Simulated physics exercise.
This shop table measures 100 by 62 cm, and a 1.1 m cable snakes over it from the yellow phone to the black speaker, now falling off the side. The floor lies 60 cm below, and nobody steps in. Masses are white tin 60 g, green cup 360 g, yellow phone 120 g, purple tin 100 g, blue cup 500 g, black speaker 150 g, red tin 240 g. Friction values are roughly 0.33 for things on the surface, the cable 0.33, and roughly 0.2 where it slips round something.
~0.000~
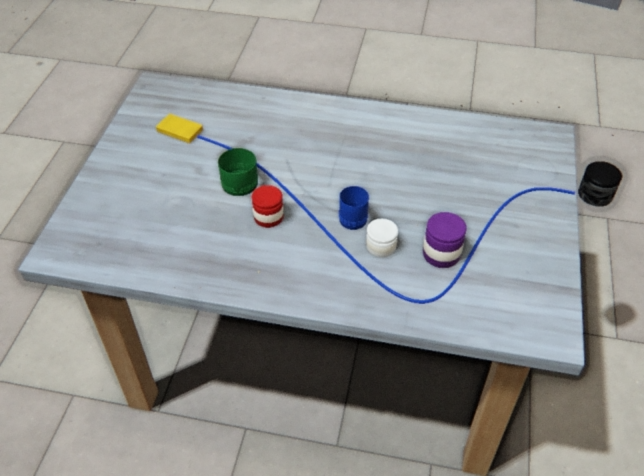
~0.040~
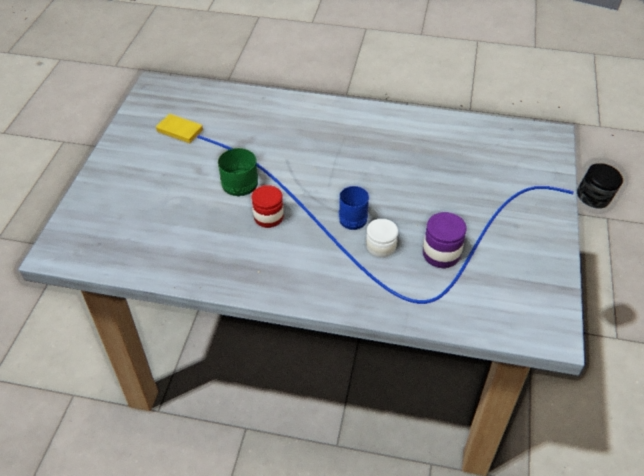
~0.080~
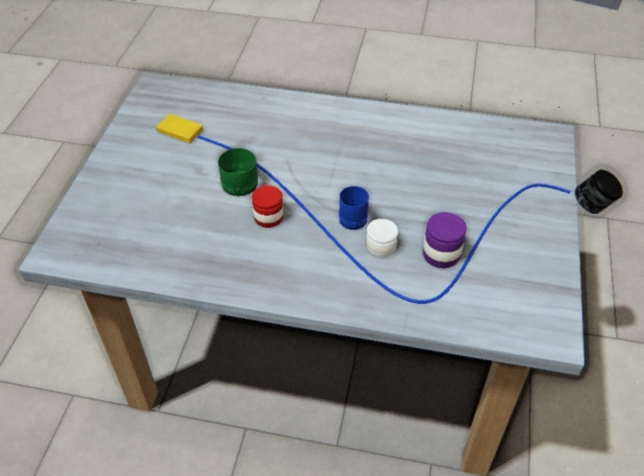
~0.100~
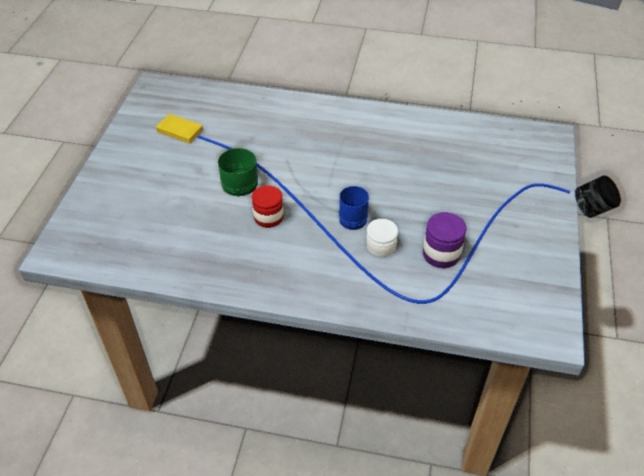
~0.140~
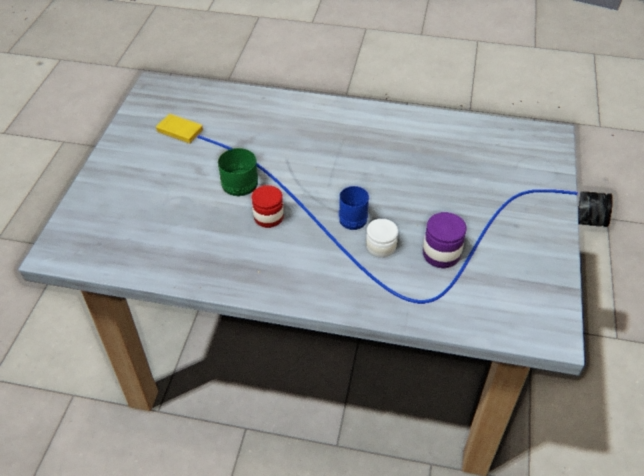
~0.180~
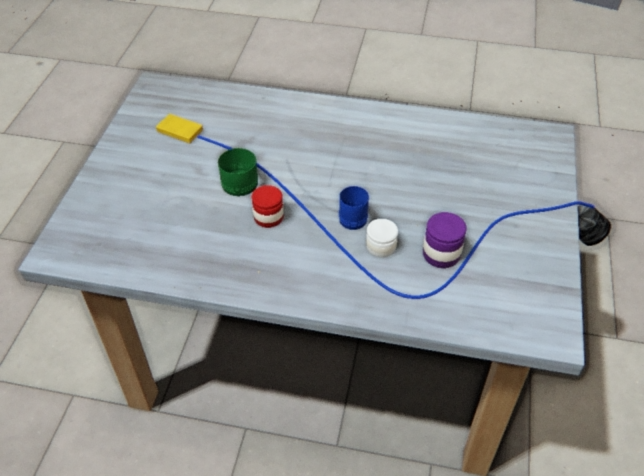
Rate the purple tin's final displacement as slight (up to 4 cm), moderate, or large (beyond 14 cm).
Moderate.
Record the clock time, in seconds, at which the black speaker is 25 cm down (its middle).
At 0.30 s.
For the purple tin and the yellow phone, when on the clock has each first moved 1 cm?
For the purple tin it's 0.32 s, while the yellow phone gets there at 0.32 s.
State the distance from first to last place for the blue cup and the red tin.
Blue cup: 0 cm; red tin: 0 cm.
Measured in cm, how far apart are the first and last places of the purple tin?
Purple tin: 10 cm.
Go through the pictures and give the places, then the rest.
Purple tin (447, 225); cable runs through (527, 191) (470, 257) (383, 286) (309, 213), in the first frame.
Black speaker (604, 174); cable runs through (526, 190) (383, 286), in the second frame.
Black speaker (599, 192); cable runs through (525, 189) (383, 286), in the third frame.
Black speaker (598, 197); cable runs through (524, 189) (383, 286), in the fourth frame.
Black speaker (595, 209); cable runs through (529, 192) (383, 286), in the fifth frame.
Purple tin (447, 225); cable runs through (557, 208) (473, 251) (383, 286) (309, 213), in the sixth frame.
After 0.4 s, the cable's tail end at (225, 159); purple tin 8 cm off its start, black speaker over the edge, white tin 10 cm off its start.
After 0.7 s, the cable's tail end at (264, 171); purple tin 11 cm off its start, black speaker over the edge, yellow phone 19 cm off its start.
After 0.9 s, the cable's tail end at (299, 188); purple tin 11 cm off its start at (453, 184), black speaker over the edge, yellow phone 27 cm off its start at (284, 171).
After 1.2 s, the cable's tail end at (302, 190); purple tin 11 cm off its start, black speaker over the edge, yellow phone 28 cm off its start.
After 2.4 s, the cable's tail end at (302, 190); purple tin 11 cm off its start at (453, 184), black speaker over the edge, yellow phone 28 cm off its start at (287, 173), white tin 13 cm off its start at (418, 189).
